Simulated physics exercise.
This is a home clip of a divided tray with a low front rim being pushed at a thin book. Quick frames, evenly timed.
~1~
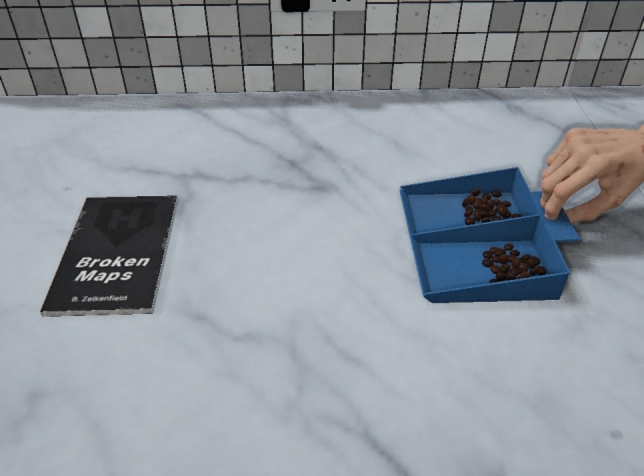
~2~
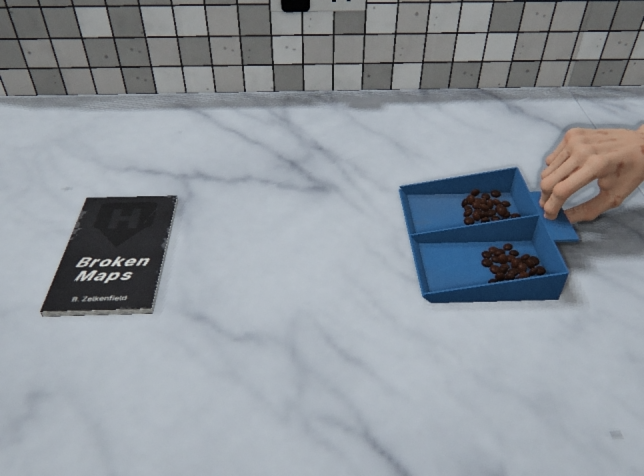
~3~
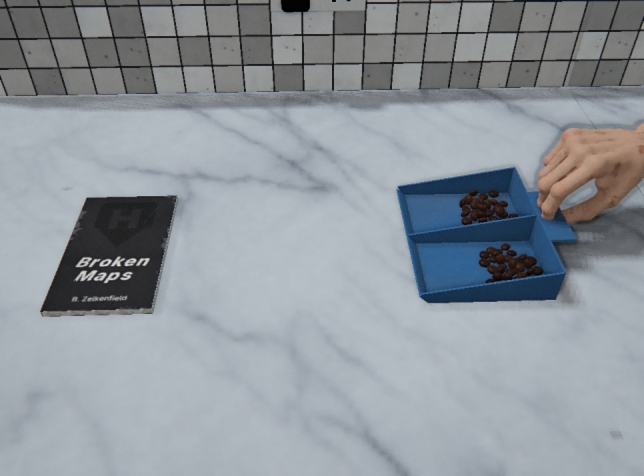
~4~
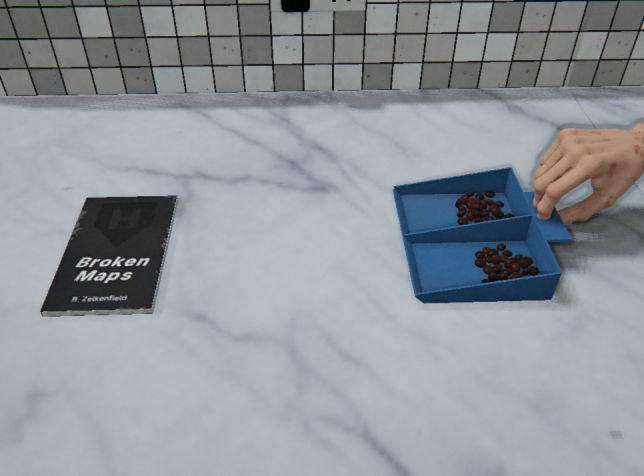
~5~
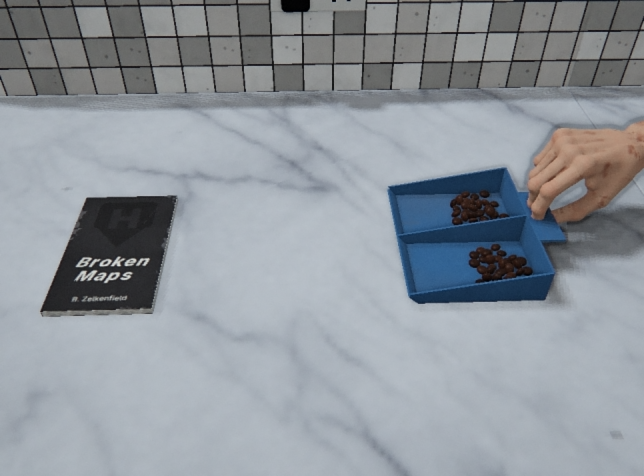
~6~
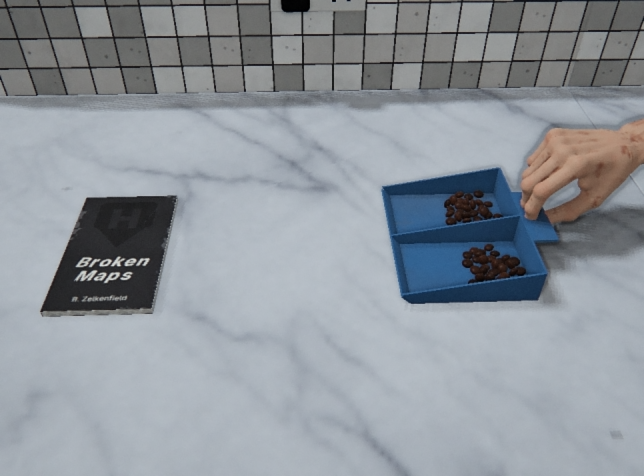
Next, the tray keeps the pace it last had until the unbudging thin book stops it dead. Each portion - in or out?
Nearer portion: In; farther portion: In.
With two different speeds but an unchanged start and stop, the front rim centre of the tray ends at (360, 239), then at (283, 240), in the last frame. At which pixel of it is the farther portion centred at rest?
The middle settles at (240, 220) the first time and at (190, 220) the second time.
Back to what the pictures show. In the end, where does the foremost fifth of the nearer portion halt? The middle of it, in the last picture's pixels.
(234, 276).
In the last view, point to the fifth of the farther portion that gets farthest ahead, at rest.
Close to (235, 222), I reckon.
Then, 0.85 s past the last view, tray still sliding, front rim near (287, 240); nearer portion all inside; farther portion all inside.
Then, 1.81 s past the last view, tray stopped at the thin book; nearer portion all inside; farther portion all inside.
Finally, tray stopped at the thin book; nearer portion all inside; farther portion all inside.
